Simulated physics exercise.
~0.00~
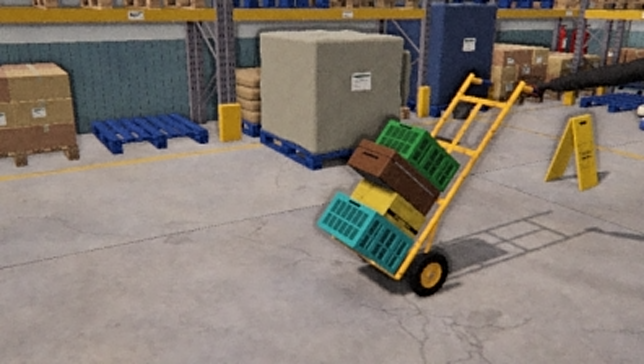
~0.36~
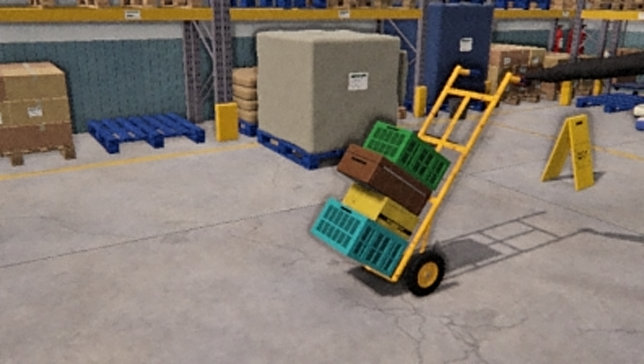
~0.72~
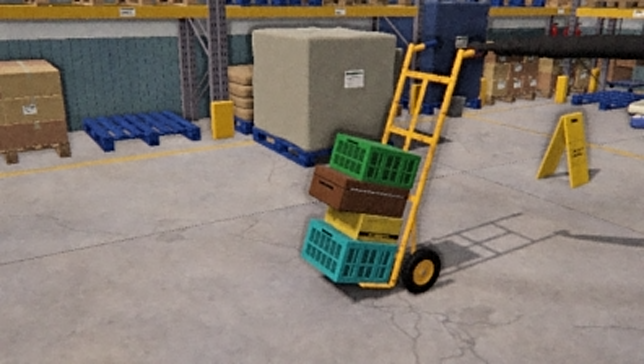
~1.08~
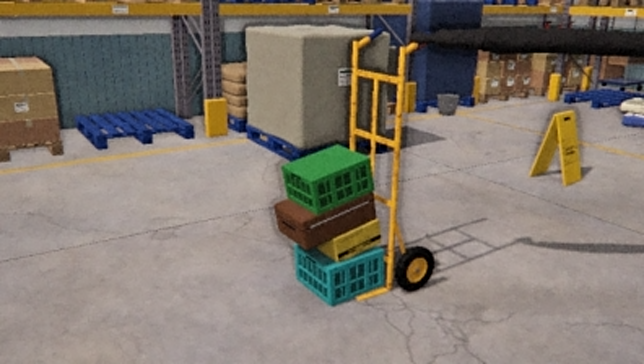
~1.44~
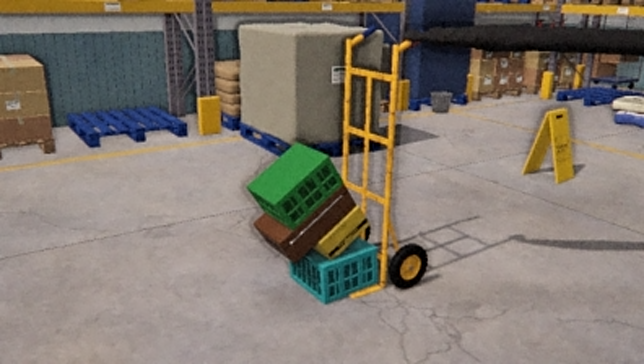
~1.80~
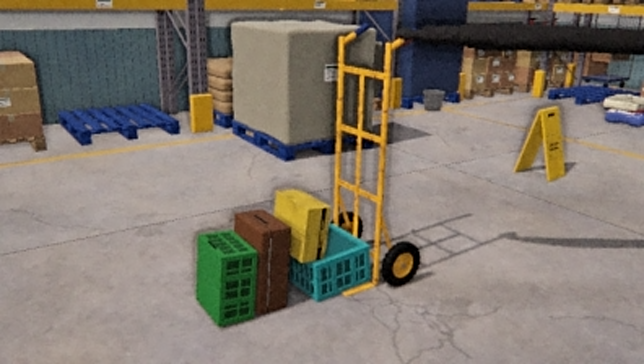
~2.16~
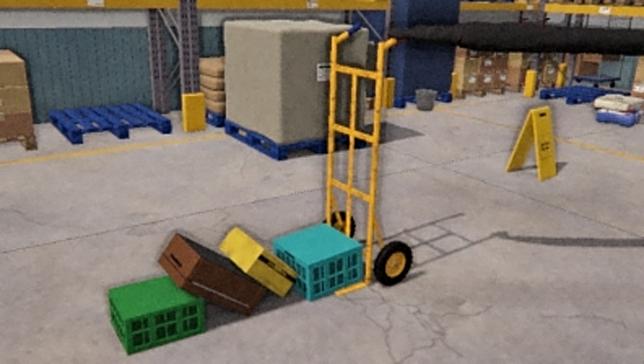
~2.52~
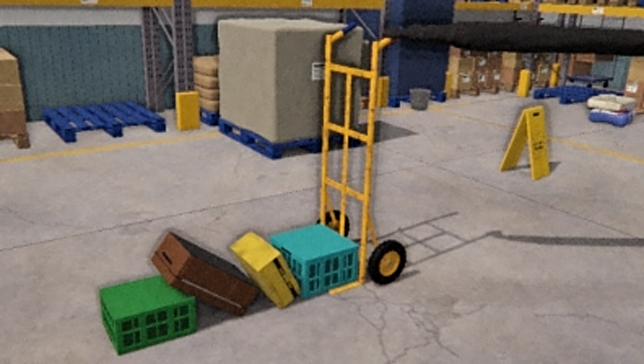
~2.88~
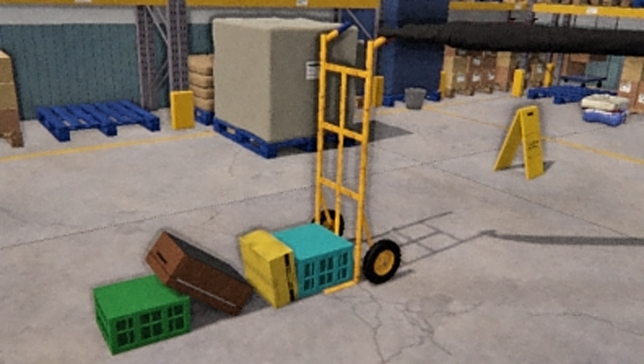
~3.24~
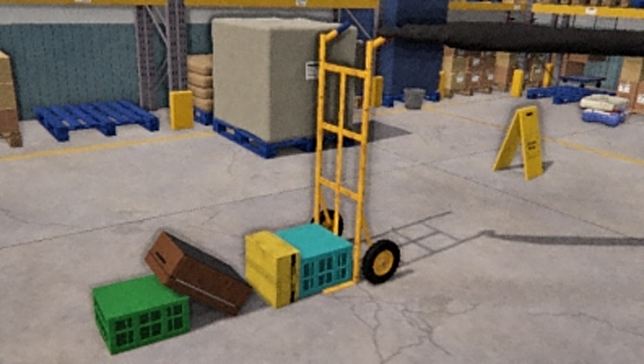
In a warehouse, a tilted hand truck swings upright and three of four stacked boxes tumble off.
